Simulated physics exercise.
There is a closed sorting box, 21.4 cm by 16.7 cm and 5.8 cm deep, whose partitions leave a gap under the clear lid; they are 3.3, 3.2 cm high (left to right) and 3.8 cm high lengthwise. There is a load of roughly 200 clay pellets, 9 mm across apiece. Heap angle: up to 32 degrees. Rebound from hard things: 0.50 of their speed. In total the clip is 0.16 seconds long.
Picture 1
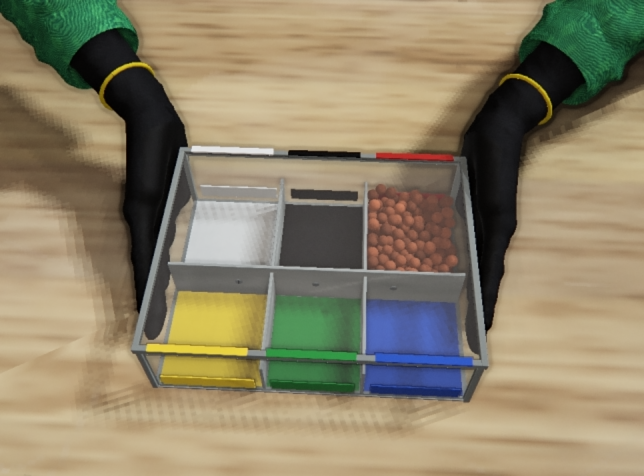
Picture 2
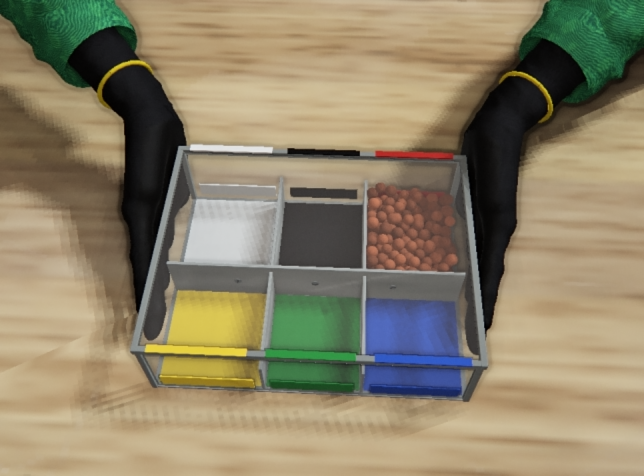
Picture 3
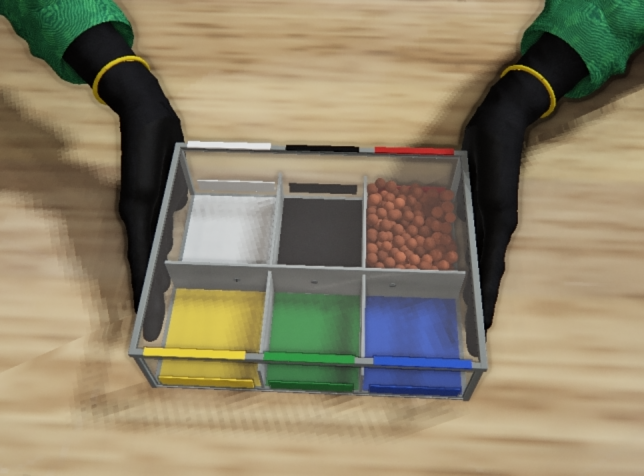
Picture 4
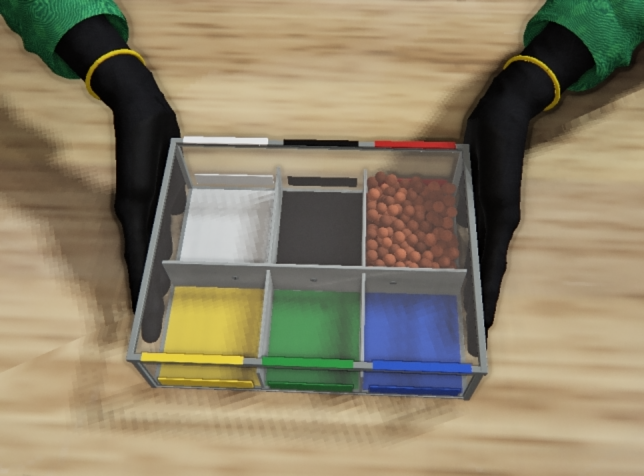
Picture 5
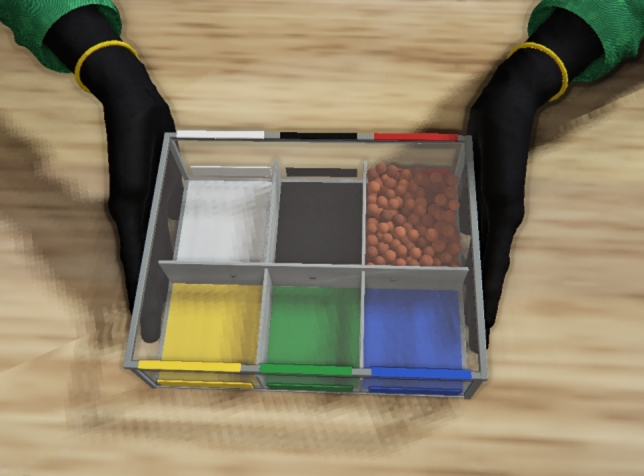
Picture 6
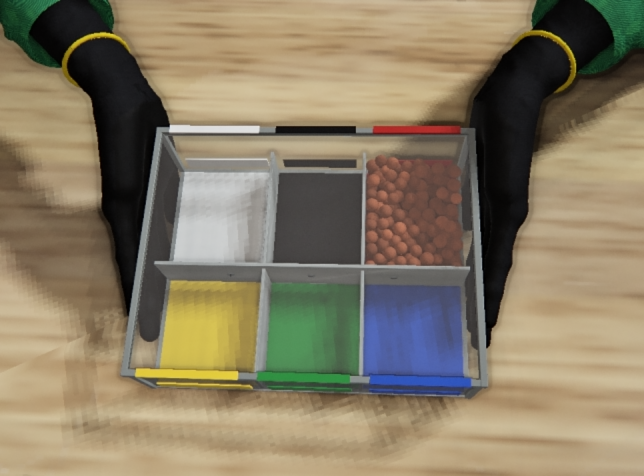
A clear-lidded sorting box tilts slightly between two black hands, its reddish pellets staying top right.
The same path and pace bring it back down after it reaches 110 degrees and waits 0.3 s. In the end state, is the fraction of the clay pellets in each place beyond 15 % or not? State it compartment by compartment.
One by one: Red: Beats the threshold, blue: Beats the threshold, green: Beats the threshold, yellow: Fails to beat the threshold, white: Fails to beat the threshold, black: Fails to beat the threshold.
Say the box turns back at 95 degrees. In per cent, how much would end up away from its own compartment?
It would come to about 55 per cent.
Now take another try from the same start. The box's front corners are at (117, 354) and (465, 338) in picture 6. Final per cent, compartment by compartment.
So it works out as red at 5 percent, blue at 0 percent, green at 0 percent, yellow at 70 percent, white at 25 percent and black at 0 percent.
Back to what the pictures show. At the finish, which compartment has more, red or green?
The red one.
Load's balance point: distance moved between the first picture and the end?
The balance point ends up some 8.5 centimetres from where it began.
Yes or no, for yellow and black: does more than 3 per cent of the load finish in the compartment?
Yellow: True, black: False.
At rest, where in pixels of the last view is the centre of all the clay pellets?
Somewhere around (385, 354) in the final frame.
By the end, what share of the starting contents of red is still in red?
Fraction kept: Approx. 40 %.
Then, 0.85 s after the last picture, tilt 110 degrees; red 45 %, blue 25 %, green 25 %, yellow 5 %.
Then, 1.42 s after the last picture, tilt 59 degrees; red 40 %, blue 25 %, green 25 %, yellow 10 %.
Then, 2.04 s after the last picture, tilt 0 degrees; red 35 %, blue 30 %, green 25 %, yellow 10 %.
In the end, red 35 %, blue 30 %, green 25 %, yellow 10 %, white 0 %, black 0 %.
